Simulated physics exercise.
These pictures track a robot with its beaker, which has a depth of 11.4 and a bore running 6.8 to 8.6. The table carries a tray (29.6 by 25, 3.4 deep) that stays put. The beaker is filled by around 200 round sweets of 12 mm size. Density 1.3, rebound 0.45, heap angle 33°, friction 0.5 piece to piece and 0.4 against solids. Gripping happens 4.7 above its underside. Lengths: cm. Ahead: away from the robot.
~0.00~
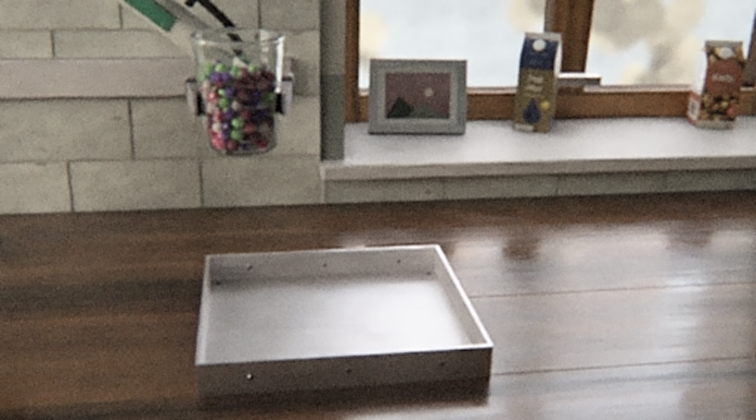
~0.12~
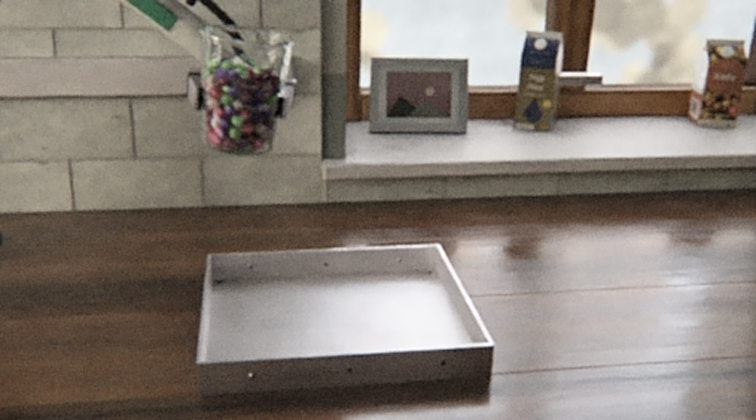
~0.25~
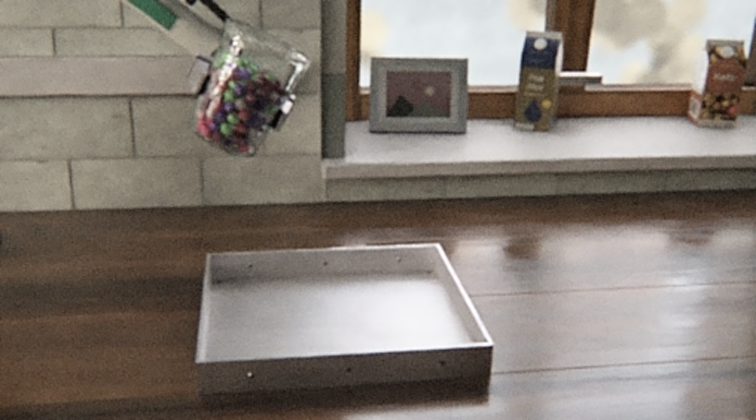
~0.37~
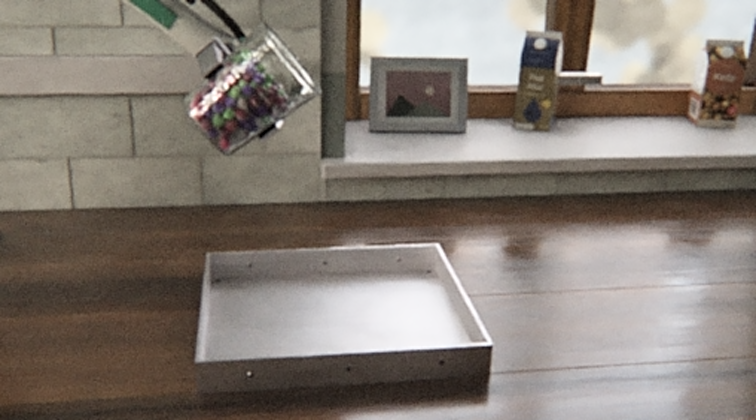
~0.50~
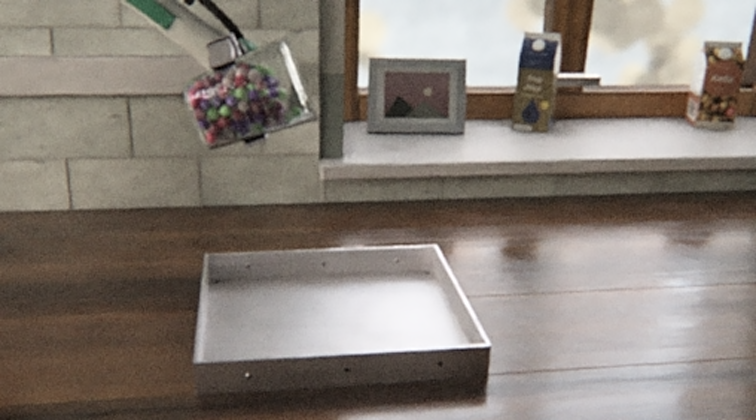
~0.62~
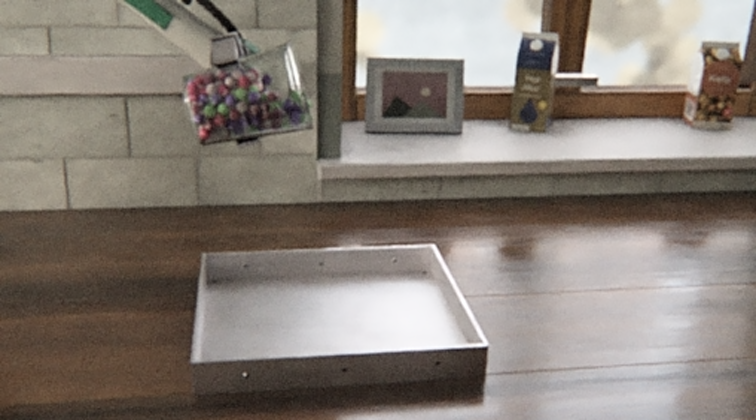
The video shows a robot arm holding a clear beaker of colourful round sweets above a wooden table with an empty silver tray, then rotating the beaker steadily until it lies nearly sideways, its open end toward the right.
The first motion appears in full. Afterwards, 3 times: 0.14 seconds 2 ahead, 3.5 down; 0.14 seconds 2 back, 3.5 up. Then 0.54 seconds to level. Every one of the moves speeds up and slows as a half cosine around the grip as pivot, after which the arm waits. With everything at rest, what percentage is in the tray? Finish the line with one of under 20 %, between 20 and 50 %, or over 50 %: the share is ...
The share is under 20 %.
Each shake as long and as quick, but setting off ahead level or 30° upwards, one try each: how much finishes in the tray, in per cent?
Some 50 and 60 per cent.
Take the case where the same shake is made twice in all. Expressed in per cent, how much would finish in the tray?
That share would be near 5 percent.
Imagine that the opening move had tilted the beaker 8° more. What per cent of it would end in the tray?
Estimate: Close to 30 per cent.
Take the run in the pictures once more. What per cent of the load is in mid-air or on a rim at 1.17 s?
Some 0 percent.
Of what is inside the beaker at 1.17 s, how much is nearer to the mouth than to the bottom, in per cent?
I'd say close to 40 per cent.
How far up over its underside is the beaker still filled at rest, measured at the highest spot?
Roughly 10.5 centimetres.
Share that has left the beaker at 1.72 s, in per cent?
Some 5 per cent.
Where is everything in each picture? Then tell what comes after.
The first picture shows beaker middle at (240, 93), level; upper third of the load around (241, 78), from x 205 to 270, top at y 60; 203 in the beaker.
The second picture shows beaker middle at (242, 92), tilted 7° forward; upper third of the load around (244, 77), from x 210 to 275, top at y 60.
The third picture shows beaker middle at (245, 92), tilted 27° forward; upper third of the load around (245, 79), from x 205 to 280, top at y 55.
The fourth picture shows beaker middle at (248, 94), tilted 50° forward; upper third of the load around (248, 82), from x 195 to 285, top at y 55.
The fifth picture shows beaker middle at (248, 98), tilted 70° forward; upper third of the load around (242, 85), from x 195 to 300, top at y 70.
The sixth picture shows beaker middle at (246, 98), tilted 77° forward; upper third of the load around (232, 88), from x 195 to 305, top at y 75; 203 in the beaker.
After 1.17 s, tilted 77° forward, highest piece 29 above the table; 193 in the beaker, 9 in the tray, 1 in flight or on a rim.
After 1.72 s, tilted 40° forward, highest piece 30 above the table; 192 in the beaker, 11 in the tray.
After 2.20 s, level, highest piece 33 above the table; 192 in the beaker, 11 in the tray.
After 3.25 s, level, highest piece 33 above the table; 192 in the beaker, 11 in the tray.
At rest, 192 in the beaker, 11 in the tray. That is 5 % in the tray.
